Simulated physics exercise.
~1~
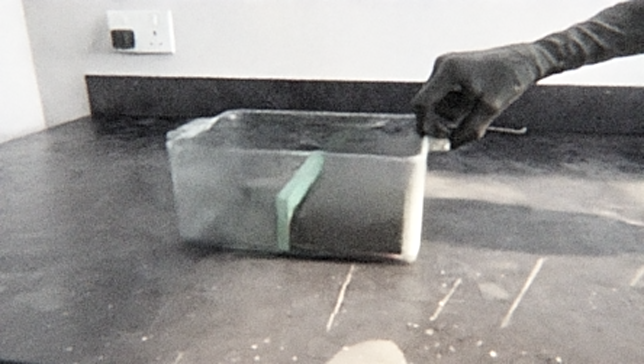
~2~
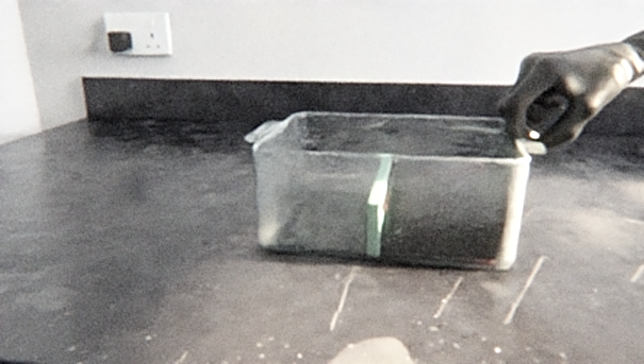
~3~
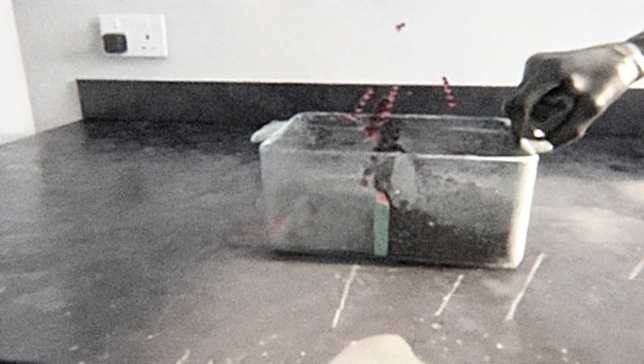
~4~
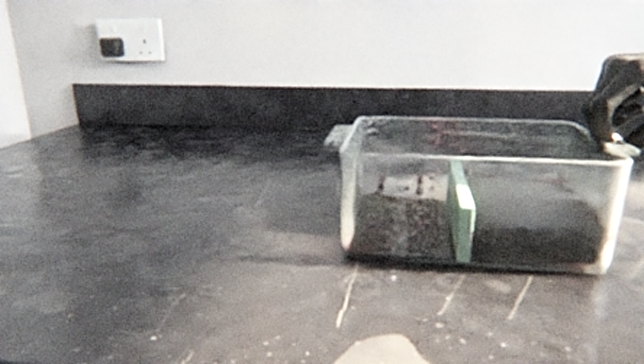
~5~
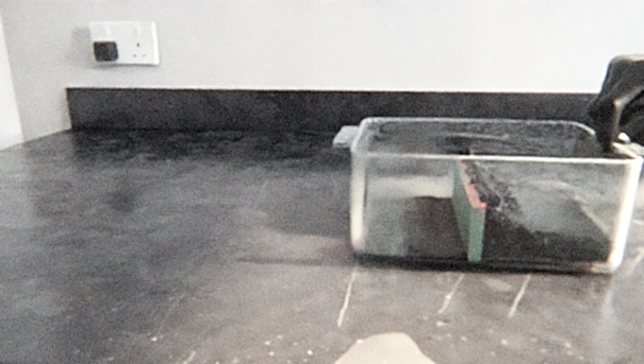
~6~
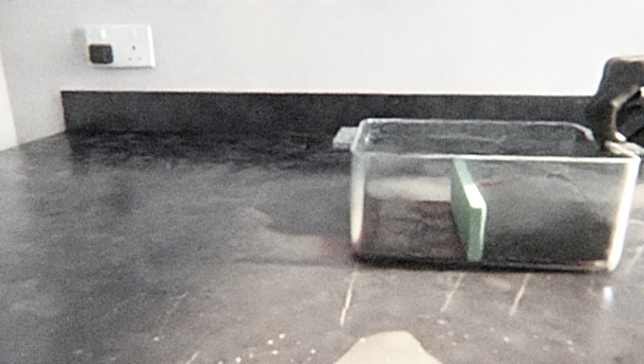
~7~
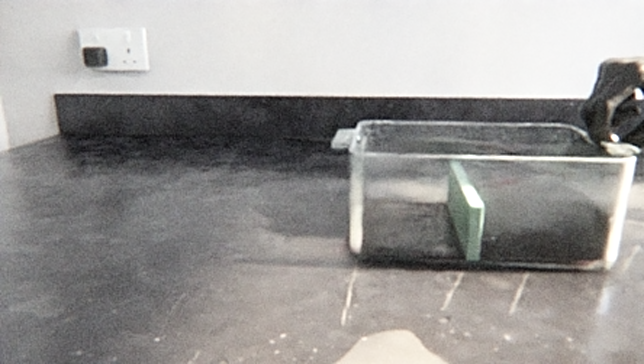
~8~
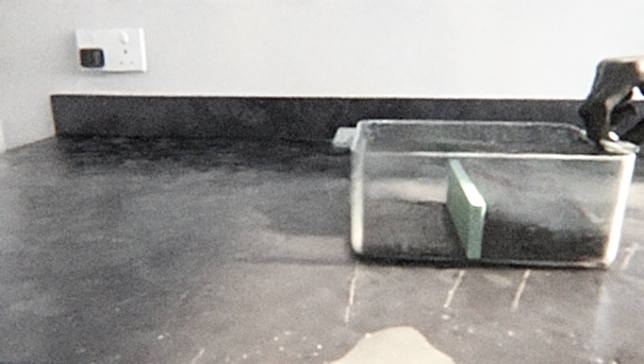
A gloved hand pulls a clear tub right in bursts, splashing dark liquid over its green divider.
